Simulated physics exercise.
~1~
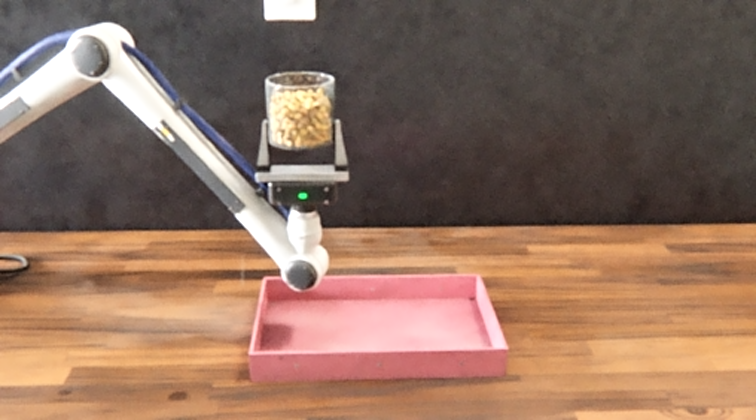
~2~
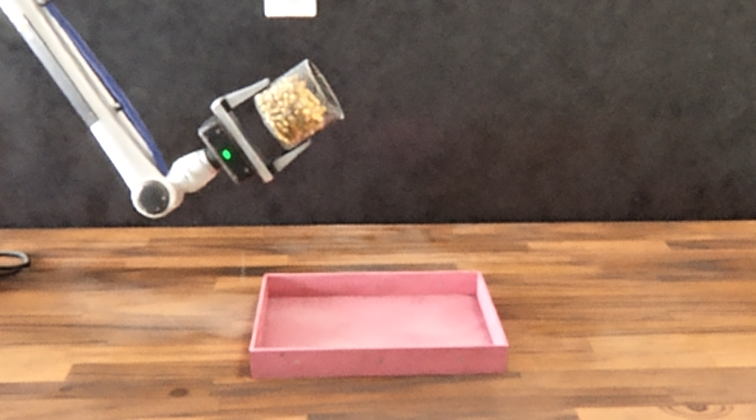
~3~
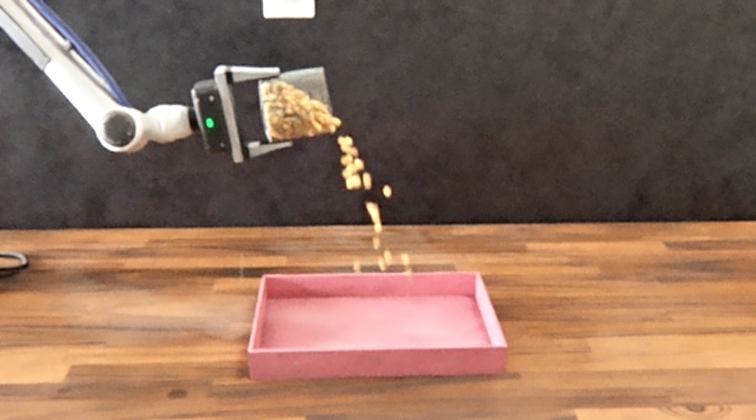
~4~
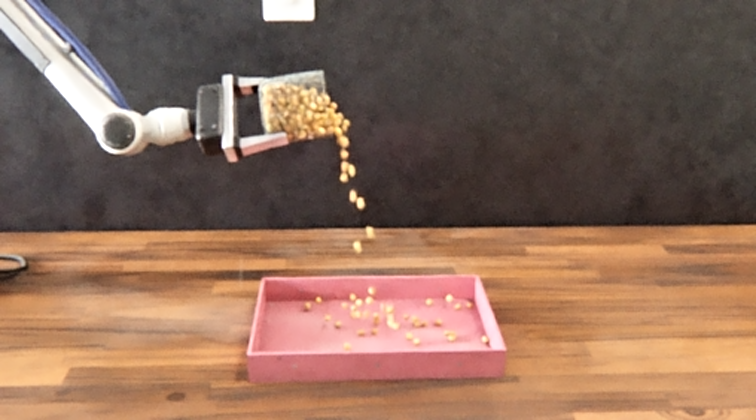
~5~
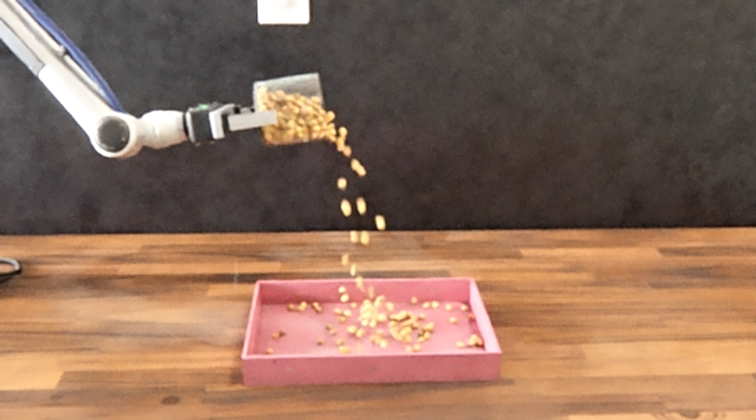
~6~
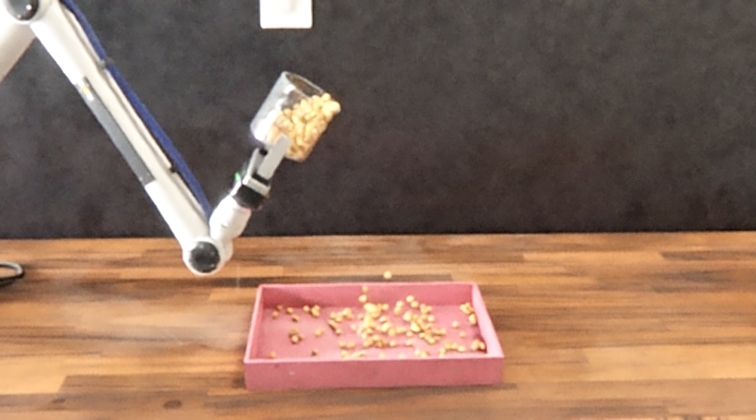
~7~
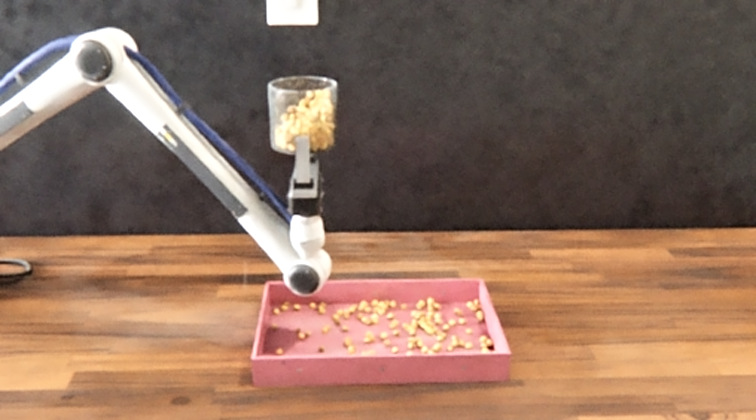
To begin with, a white robot arm holds a clear cup of dried chickpeas upright above a pink tray on a wooden table. The arm swings the cup up and leans it over to the right, with the chickpeas still inside. Once the cup lies nearly on its side, chickpeas spill from its rim and scatter across the tray. The gripper then rolls the tilted cup around while more keep falling. Finally, the arm turns the cup upright again, leaving many chickpeas spread over the tray and a good portion still in the cup.
